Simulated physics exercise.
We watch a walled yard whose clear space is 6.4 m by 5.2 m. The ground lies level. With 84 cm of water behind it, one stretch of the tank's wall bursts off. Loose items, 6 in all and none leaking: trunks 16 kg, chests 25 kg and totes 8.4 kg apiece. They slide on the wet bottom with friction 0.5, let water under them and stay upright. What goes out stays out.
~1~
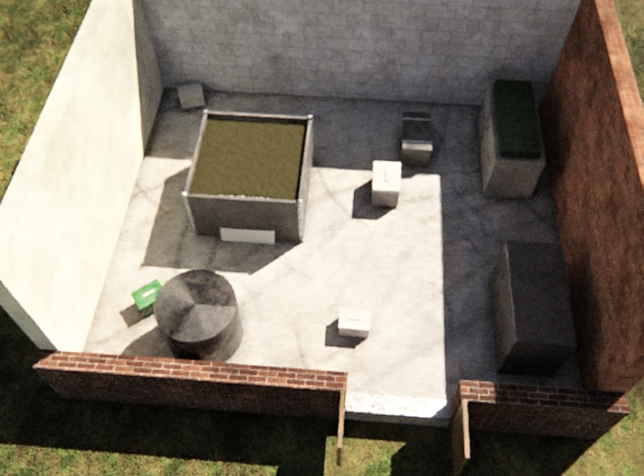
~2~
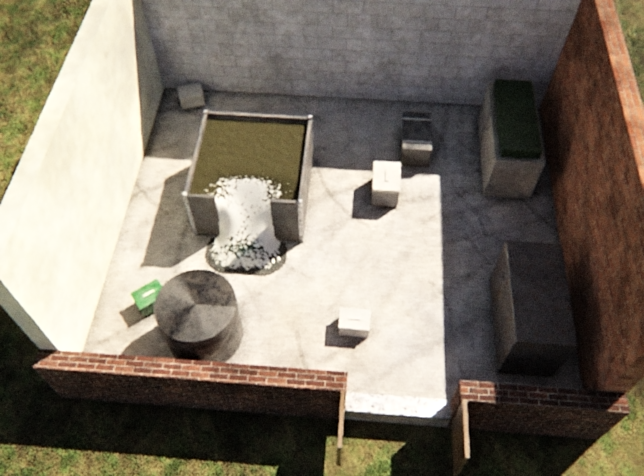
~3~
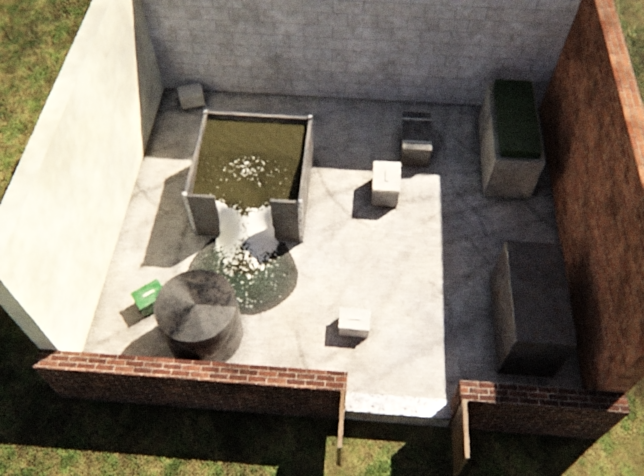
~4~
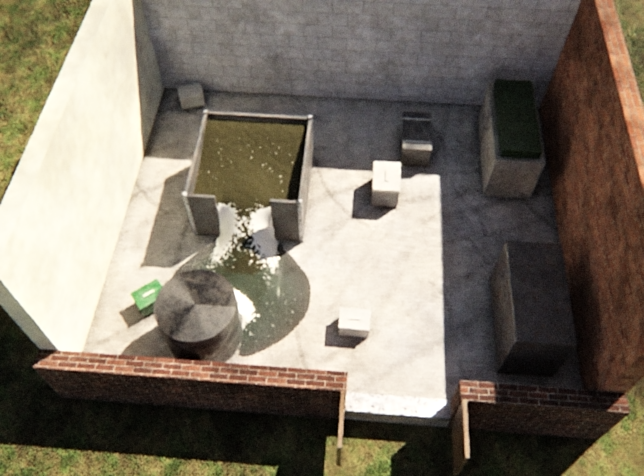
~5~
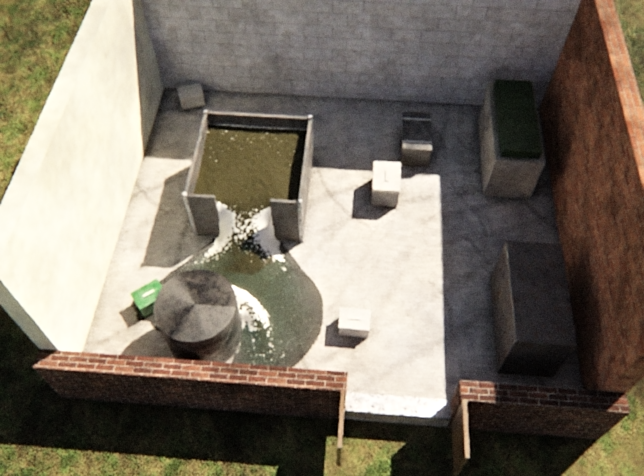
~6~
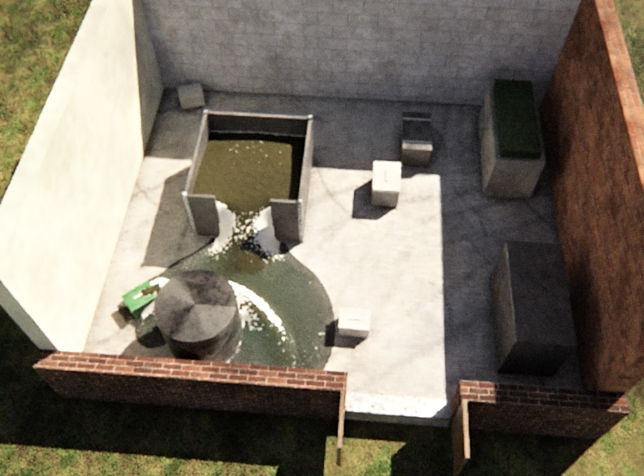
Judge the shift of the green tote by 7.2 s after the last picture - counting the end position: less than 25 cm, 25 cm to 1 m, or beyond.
The green tote travels far.
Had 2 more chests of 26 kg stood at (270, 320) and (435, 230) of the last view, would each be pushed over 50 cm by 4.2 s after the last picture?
In turn: Over, short of it.
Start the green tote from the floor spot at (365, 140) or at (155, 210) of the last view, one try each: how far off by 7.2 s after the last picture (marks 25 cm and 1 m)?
In turn: It stays put; it ends far away.
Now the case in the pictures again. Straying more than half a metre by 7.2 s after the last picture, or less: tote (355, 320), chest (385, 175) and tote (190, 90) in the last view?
In turn: More, less, over.
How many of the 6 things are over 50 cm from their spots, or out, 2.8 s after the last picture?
By then 2.
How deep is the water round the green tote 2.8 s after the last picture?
Roughly 13 cm.
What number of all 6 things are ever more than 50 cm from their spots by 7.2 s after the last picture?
That makes 3.
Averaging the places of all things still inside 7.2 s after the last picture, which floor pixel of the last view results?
Around (335, 176).
Then, 0.9 s after the last picture the green tote is near (95, 339), 0.9 m from its start, afloat; 0 of 6 are out; 1 afloat.
Then, 2.8 s after the last picture the green tote is near (107, 301), 0.5 m from its start, afloat; 0 of 6 are out; 1 afloat.
Then, 4.8 s after the last picture the green tote is near (135, 289), 0.2 m from its start, afloat; 0 of 6 are out; 2 afloat.
Then, 7.2 s after the last picture the green tote is near (135, 209), 1.5 m from its start, aground; 0 of 6 are out; 1 afloat.
